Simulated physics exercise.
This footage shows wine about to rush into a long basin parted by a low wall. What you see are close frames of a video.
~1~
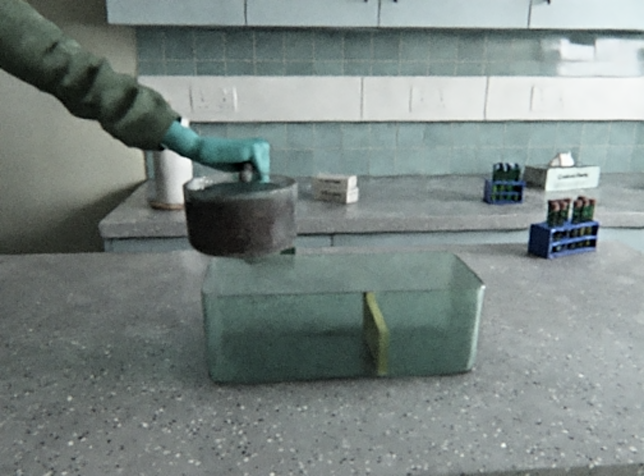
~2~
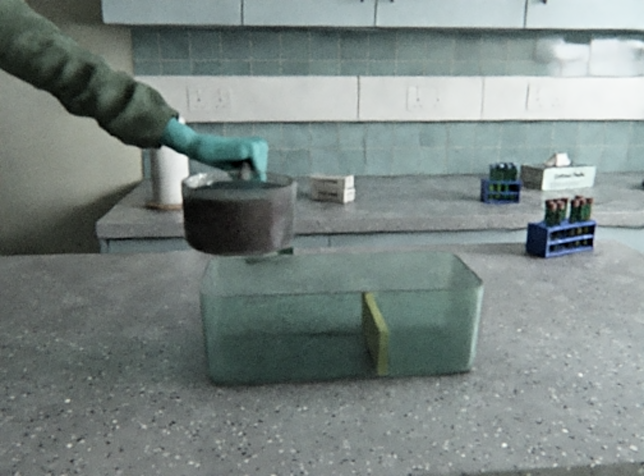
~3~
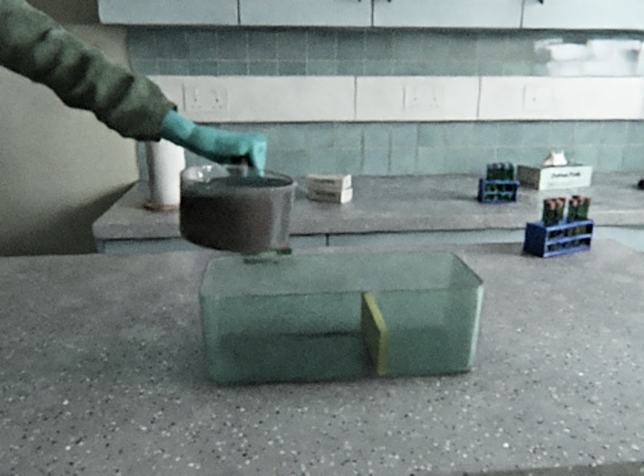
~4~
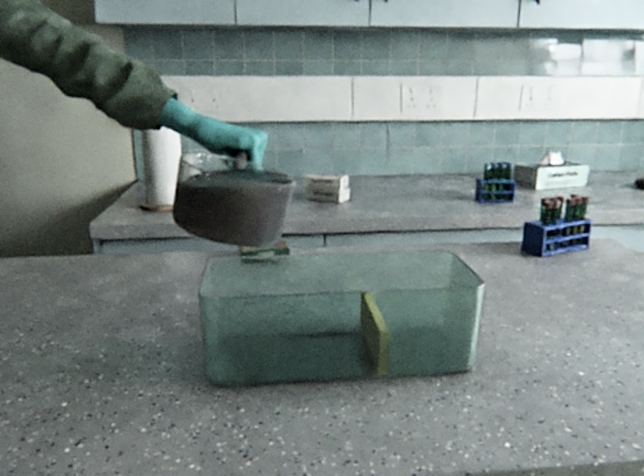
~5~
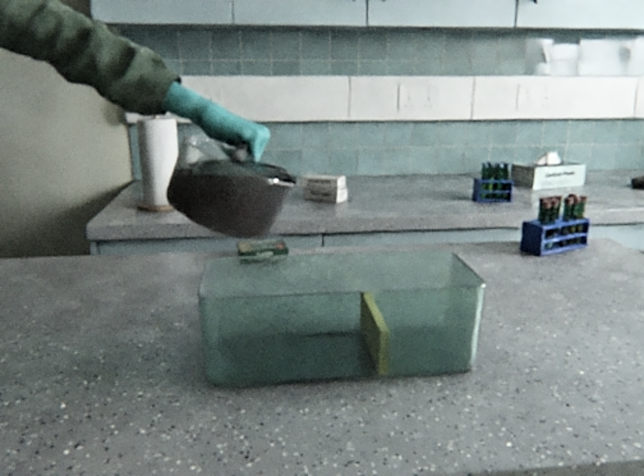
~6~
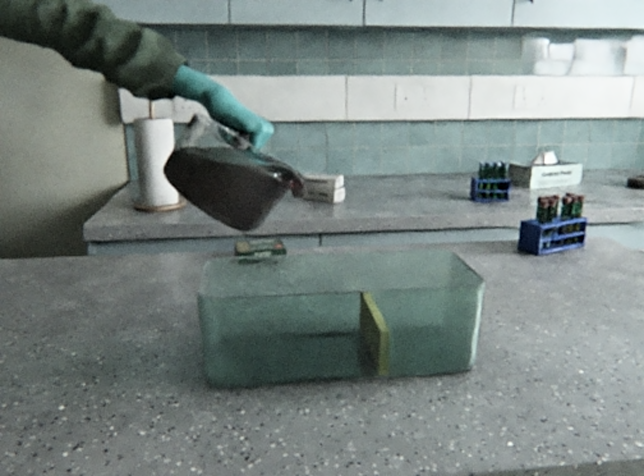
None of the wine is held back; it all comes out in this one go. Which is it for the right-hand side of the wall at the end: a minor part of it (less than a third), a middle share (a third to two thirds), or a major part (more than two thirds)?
It holds a middle share.
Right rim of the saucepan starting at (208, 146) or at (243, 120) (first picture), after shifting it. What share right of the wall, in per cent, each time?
Roughly 5 % the first time and roughly 20 % the second.
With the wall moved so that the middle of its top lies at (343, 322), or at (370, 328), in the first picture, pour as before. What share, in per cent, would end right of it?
In turn some 75 and 50 in a hundred.
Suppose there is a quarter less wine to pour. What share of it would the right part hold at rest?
Roughly 50 in a hundred.
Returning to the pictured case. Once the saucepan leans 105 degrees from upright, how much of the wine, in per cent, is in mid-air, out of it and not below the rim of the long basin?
Something like 55 per cent of it.
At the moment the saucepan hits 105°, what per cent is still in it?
About 25 %.
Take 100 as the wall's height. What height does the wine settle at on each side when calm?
The left side sits at 20 per cent and the right side at 50.
A moment on, the saucepan is tipped right over and 27 per cent is still to pour, 11 is left of the wall and 8 right of it.
Next, the saucepan is tipped right over and 1 per cent is still to pour, 18 is left of the wall and 67 right of it.
Then the saucepan is tipped right over and 0 per cent is still to pour, 33 is left of the wall and 55 right of it.
Later the saucepan is tipped right over and 0 per cent is still to pour, 39 is left of the wall and 56 right of it.
At rest 39 per cent lies left of the wall, 56 right of it and 4 outside.
